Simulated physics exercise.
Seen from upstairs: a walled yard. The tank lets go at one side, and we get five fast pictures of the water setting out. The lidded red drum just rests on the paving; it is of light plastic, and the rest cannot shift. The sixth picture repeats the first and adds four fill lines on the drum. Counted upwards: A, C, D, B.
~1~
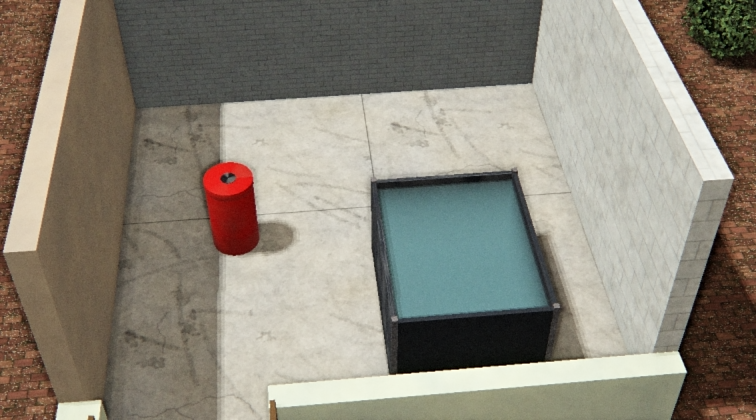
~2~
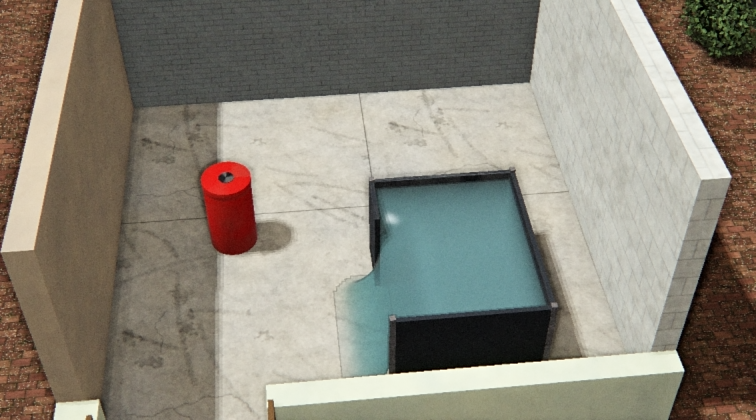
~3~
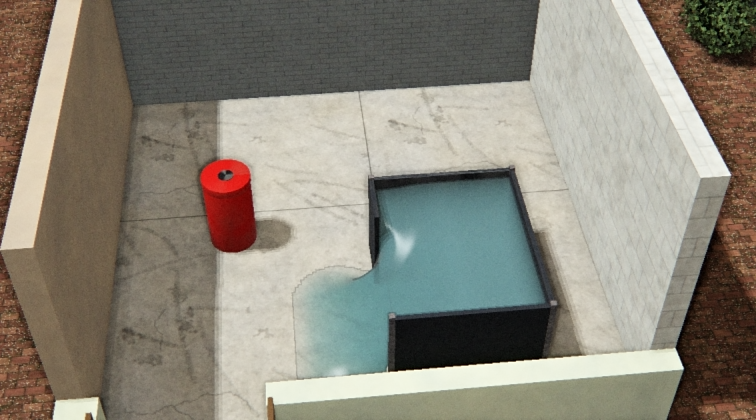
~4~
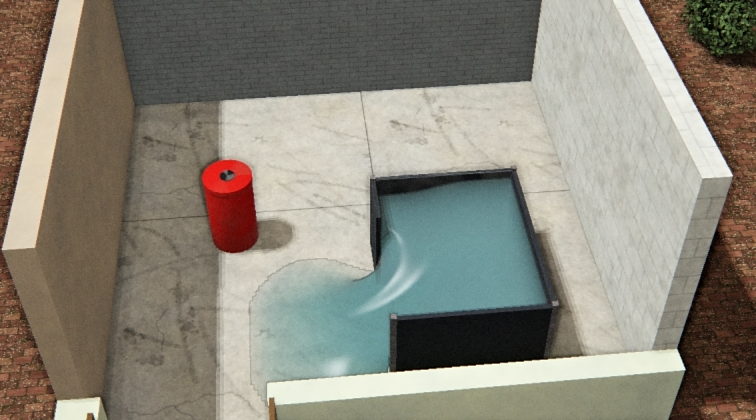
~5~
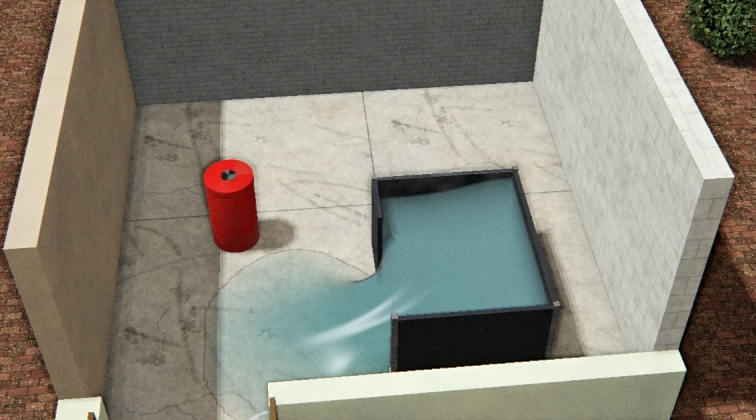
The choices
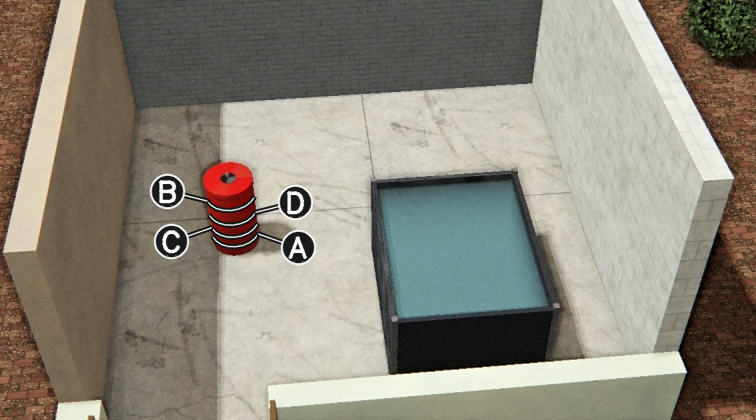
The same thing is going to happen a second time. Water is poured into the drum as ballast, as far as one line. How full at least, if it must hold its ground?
Use level C.
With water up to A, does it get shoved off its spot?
Yes, it does.
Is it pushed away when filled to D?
No, that is safe.
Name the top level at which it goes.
A.
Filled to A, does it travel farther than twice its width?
No.
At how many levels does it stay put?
Three of them.
On the marked copy, A at (235, 246); B at (230, 210); C at (234, 237); D at (232, 225); from the bottom up A, C, D, B.
Choosing A, it is pushed about its own width away.
Choosing B, it does not move.
Choosing C, it does not move.
Choosing D, it does not move.
